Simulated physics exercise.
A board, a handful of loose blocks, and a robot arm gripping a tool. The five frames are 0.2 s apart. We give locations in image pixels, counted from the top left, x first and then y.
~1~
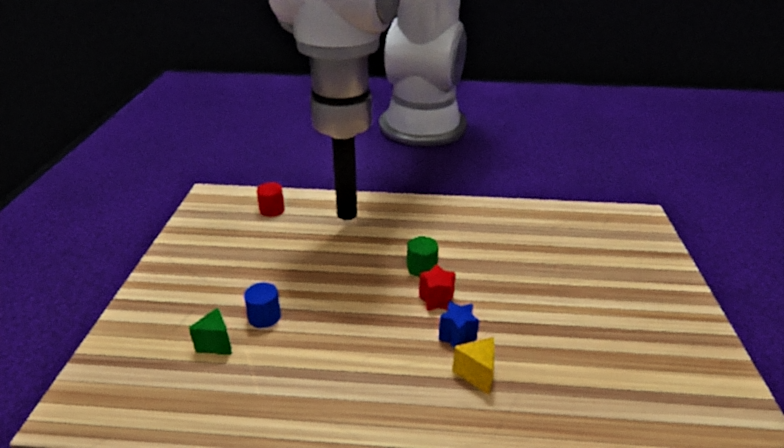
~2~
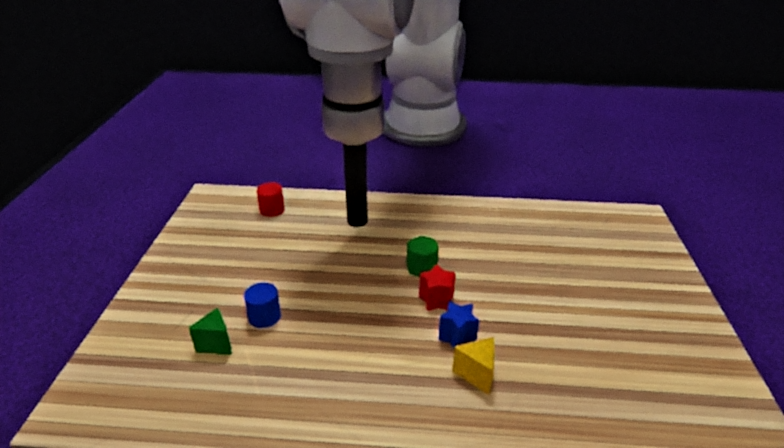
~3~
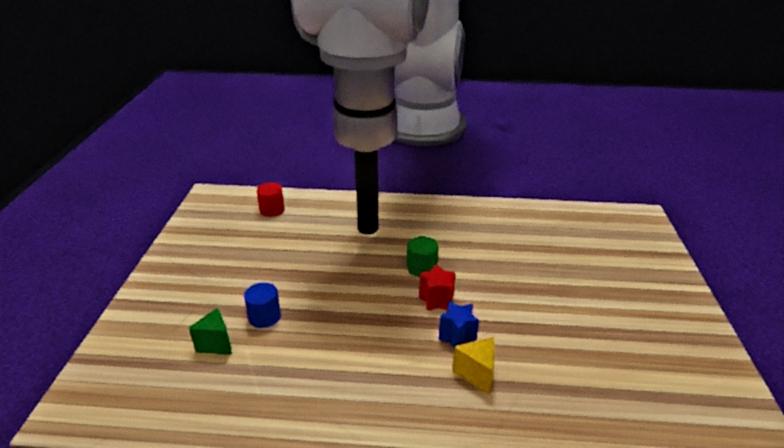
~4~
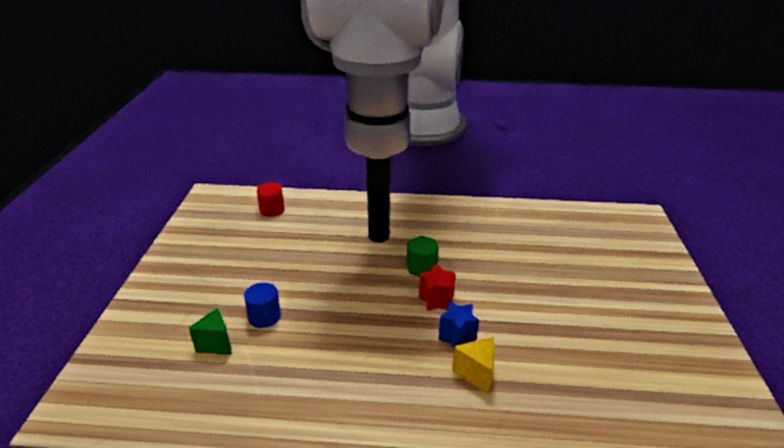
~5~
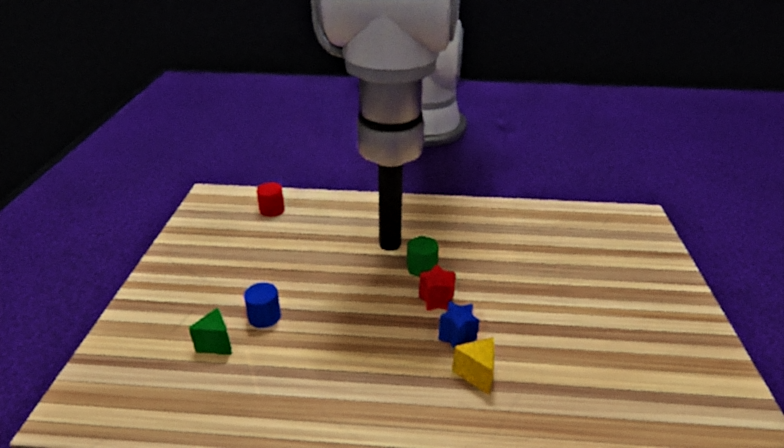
A robot arm holding a black rod moved slowly to the right and toward the viewer over a wooden board, nearing the green block, while all the scattered colored blocks stayed still.
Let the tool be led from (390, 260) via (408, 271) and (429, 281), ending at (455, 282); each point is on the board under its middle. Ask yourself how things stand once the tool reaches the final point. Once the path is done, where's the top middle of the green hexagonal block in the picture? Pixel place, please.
I think it will end close to (476, 249).
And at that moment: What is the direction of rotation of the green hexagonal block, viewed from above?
Counterclockwise rotation.
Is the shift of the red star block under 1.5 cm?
Short answer: Yes.
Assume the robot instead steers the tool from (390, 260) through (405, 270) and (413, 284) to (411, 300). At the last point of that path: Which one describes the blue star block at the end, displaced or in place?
It is still where it was.
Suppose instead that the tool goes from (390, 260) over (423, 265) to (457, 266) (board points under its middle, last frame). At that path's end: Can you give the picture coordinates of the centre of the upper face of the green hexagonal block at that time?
I predict (477, 257).
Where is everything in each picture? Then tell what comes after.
In the first frame, tip of the tool at (347, 215), middles of tops, green hexagonal block at (423, 245), red star block at (439, 276), blue star block at (460, 313).
In the second frame, tool at (358, 222), nothing pushed.
In the third frame, tool at (368, 229), nothing pushed.
In the fourth frame, tool at (379, 237), nothing pushed.
In the fifth frame, tool at (390, 245), green hexagonal block at (423, 245), red star block at (439, 276), blue star block at (460, 313).
What follows on the original path. Halfway along, tool at (419, 261); green hexagonal block at (447, 251), turned 35° anticlockwise.
At the end, tool at (457, 267); green hexagonal block at (476, 249), turned 95° anticlockwise; red star block at (446, 277), turned 40° clockwise; blue star block unmoved.
